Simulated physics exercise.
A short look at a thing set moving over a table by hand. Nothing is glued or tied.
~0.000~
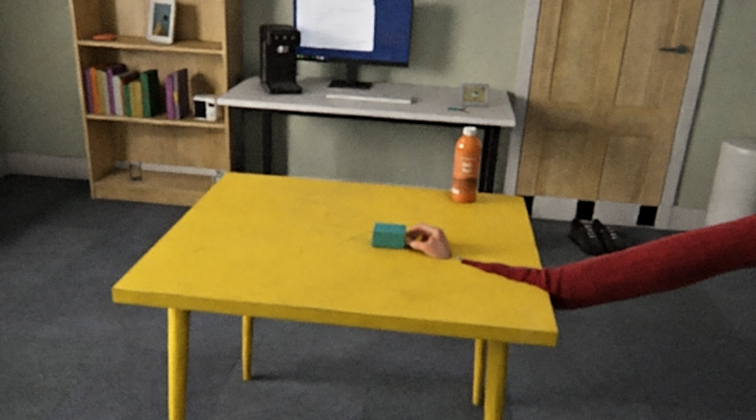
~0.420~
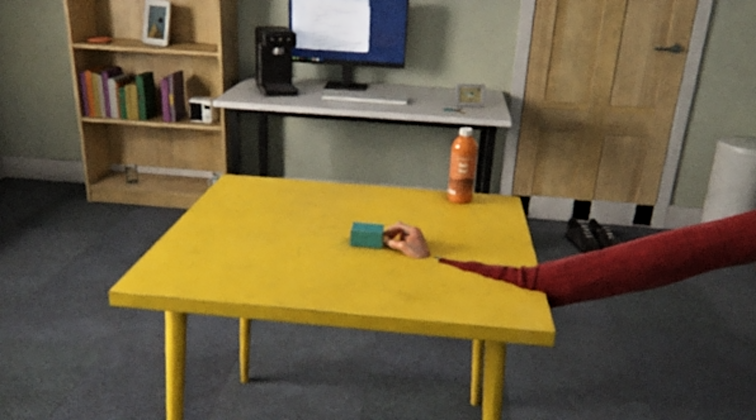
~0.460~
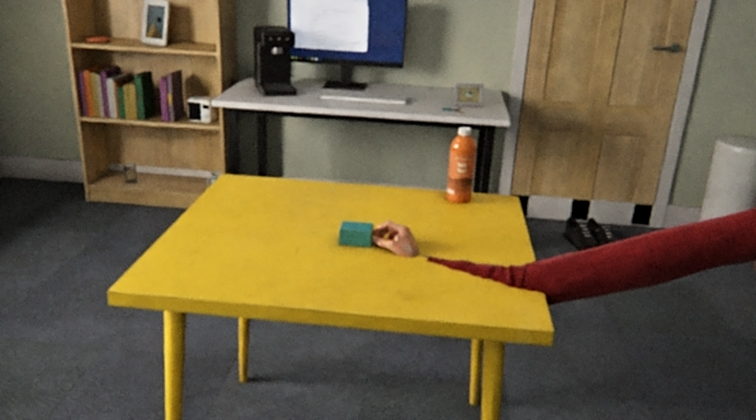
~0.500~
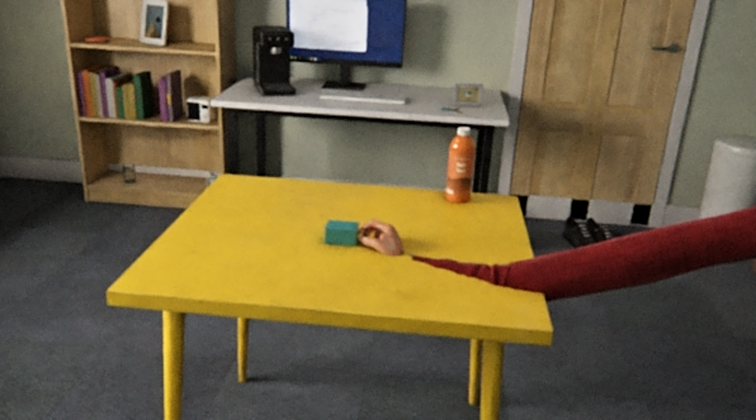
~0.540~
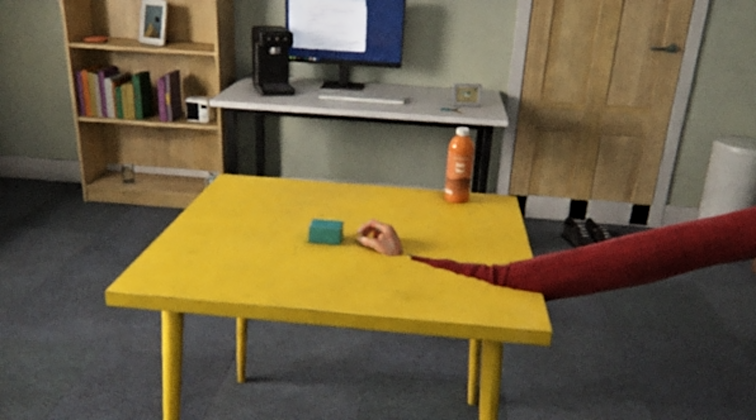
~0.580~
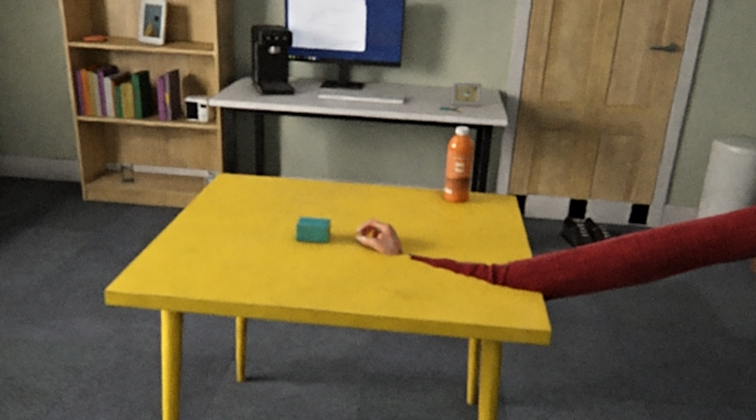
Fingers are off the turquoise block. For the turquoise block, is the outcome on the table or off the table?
The turquoise block remains on top.
After 0.68 s, turquoise block shifted about its own width near (292, 228).
After 0.98 s, turquoise block shifted well along near (283, 228).
In the end (1.6 s), moved from the start, turquoise block. At the end, from the last picture's camera, turquoise block near (283, 228).
